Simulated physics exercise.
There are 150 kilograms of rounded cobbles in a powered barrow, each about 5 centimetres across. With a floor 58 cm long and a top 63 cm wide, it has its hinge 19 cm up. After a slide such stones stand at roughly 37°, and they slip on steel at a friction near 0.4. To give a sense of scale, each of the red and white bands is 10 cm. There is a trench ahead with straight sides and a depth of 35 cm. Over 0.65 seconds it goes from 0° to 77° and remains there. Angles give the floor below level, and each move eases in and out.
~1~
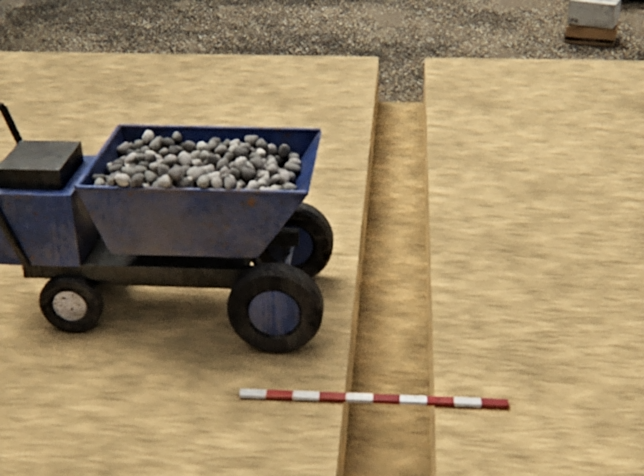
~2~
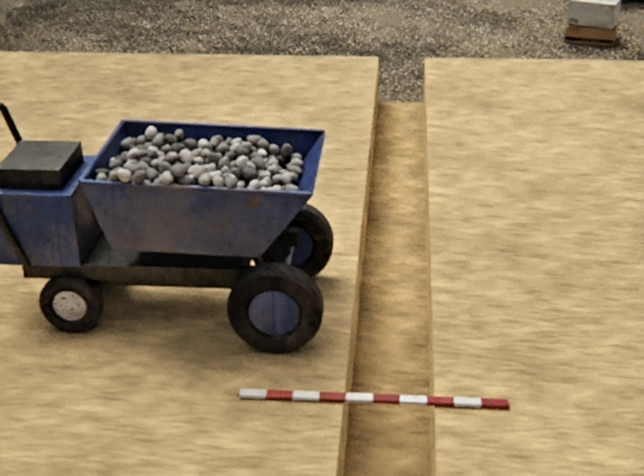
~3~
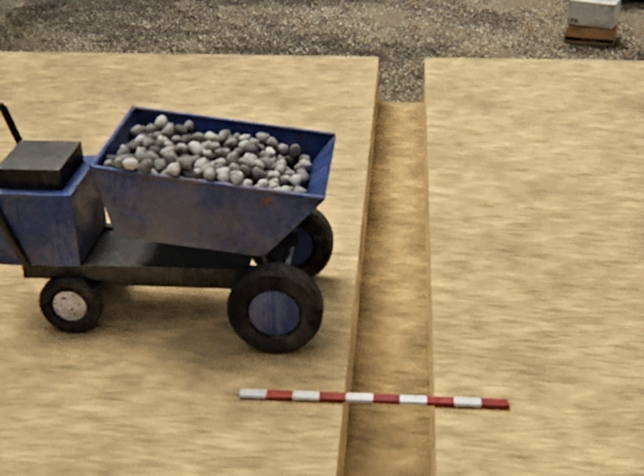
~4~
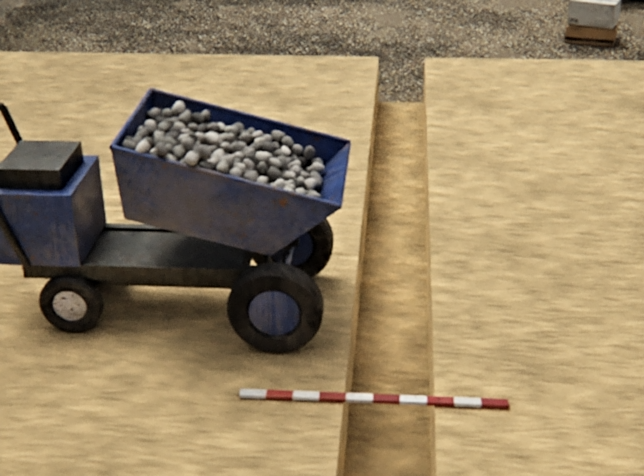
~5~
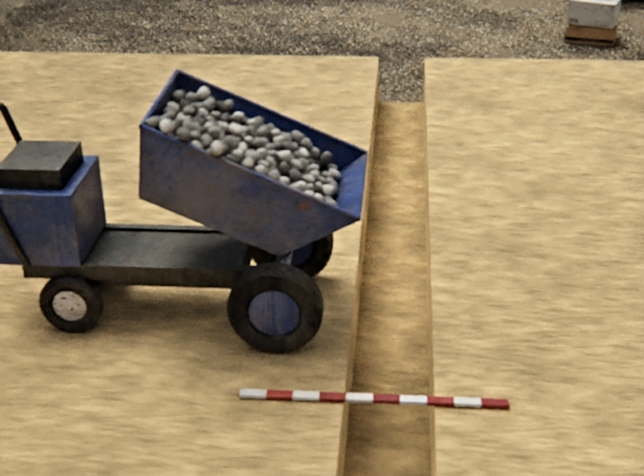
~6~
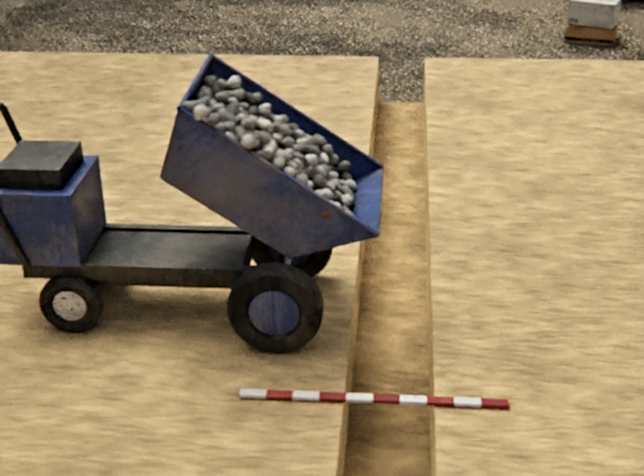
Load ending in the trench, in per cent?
20 per cent.
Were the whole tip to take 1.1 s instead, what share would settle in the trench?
Then some 30 per cent would.
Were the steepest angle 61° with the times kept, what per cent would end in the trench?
Roughly 15 percent.
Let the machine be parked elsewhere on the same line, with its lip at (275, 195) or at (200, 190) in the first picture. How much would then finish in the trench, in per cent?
From the first place around 40 per cent, from the other around 85.
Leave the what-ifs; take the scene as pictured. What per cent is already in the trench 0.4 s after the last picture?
I'd put it near 0 per cent.
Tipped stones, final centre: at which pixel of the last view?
Somewhere around (513, 316) in the last picture.
Then, 0.2 s after the last picture the floor is at 65°, 100 % in the tray; the foremost stones are at (400, 241).
Then, 0.4 s after the last picture the floor is at 77°, 55 % in the tray, 2 % in the trench, 43 % past the trench; the foremost stones are at (524, 321).
Then, 0.8 s after the last picture the floor is at 77°, 10 % in the tray, 8 % in the trench, 82 % past the trench; the foremost stones are past the picture's edge.
Then, 2.8 s after the last picture the floor is at 77°, 0 % in the tray, 20 % in the trench, 80 % past the trench; the foremost stones are past the picture's edge.
